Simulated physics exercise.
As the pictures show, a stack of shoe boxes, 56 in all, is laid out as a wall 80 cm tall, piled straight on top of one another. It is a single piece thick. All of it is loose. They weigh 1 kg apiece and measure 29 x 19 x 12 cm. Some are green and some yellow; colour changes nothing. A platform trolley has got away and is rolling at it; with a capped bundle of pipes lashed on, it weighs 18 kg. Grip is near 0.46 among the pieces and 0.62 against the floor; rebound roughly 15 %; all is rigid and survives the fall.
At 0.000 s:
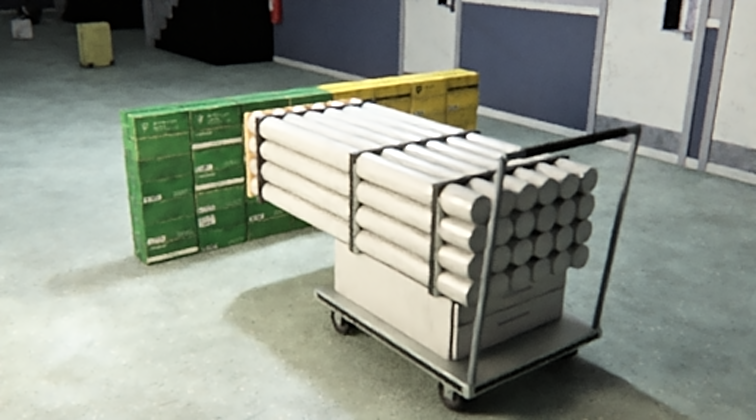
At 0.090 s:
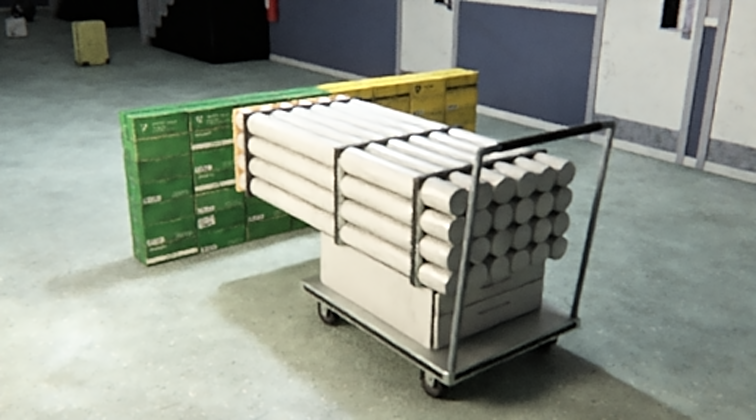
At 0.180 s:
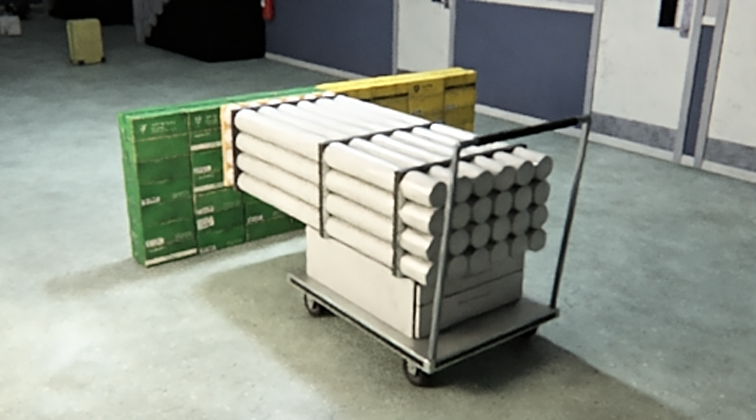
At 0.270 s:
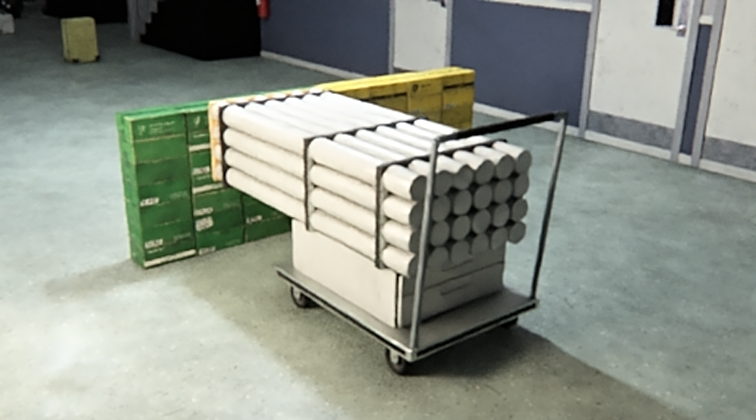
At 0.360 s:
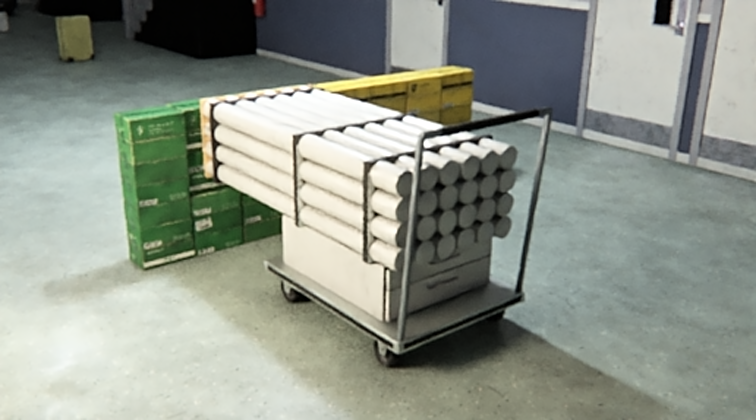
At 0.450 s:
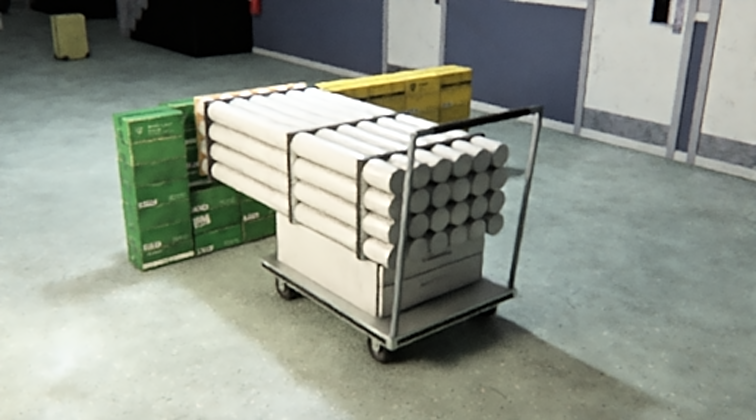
We see a platform trolley carrying a strapped bundle of white pipes roll leftward toward a low wall of green and yellow boxes, until the load's front end pushes into the wall and some of the boxes shift slightly.
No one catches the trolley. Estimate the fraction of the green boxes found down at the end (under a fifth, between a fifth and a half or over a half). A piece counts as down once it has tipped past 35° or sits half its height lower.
Over a half of them.
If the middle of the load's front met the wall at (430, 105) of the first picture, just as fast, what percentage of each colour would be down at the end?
Then yellow 80, green 0 per cent.
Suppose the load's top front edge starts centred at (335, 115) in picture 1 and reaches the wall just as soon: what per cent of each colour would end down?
Then yellow 0, green 60 per cent.
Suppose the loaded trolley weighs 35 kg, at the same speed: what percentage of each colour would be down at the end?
In that case yellow 0, green 70 per cent.
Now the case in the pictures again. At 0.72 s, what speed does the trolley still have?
About 0.4 m/s.
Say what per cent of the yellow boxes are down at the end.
Yellow 0 per cent.
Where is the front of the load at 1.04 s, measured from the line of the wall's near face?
About 35 cm past it.
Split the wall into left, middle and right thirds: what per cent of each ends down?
In per cent: Left 70, middle 50, right 0.
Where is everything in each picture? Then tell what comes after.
In the first picture (pixels give the middle of a visible side; the camera moves round a little), load (252, 141) 42 cm short of the wall; top green box (162, 125); top yellow box (354, 99); none has stirred.
Load (240, 137) 29 cm short of the wall; top green box (161, 125), in the second picture.
Load (228, 133) 17 cm short of the wall; top green box (160, 126), in the third picture.
Load (215, 129) 55 mm short of the wall; top green box (159, 127), in the fourth picture.
Load (207, 126) 34 mm into the wall's line; top green box (158, 127); movement in 12 of them, in the fifth picture.
Load (201, 124) 9 cm into the wall's line; top green box (157, 128); movement in 21 of them, in the sixth picture.
After 0.72 s, load 22 cm past the wall's line, still rolling; none of the 28 green boxes down (0 of 56 in all colours); top green box unmoved.
After 1.04 s, load 35 cm past the wall's line, still rolling; 21 of the 28 green boxes down (21 of 56 in all colours); top green box unmoved.
In the end (2.2 s), load 66 cm past the wall's line, still rolling; 21 of the 28 green boxes down (21 of 56 in all colours); top green box unmoved; top yellow box unmoved. That is 75 per cent. From the last view, middles, top green box near (149, 124), top yellow box near (339, 95).
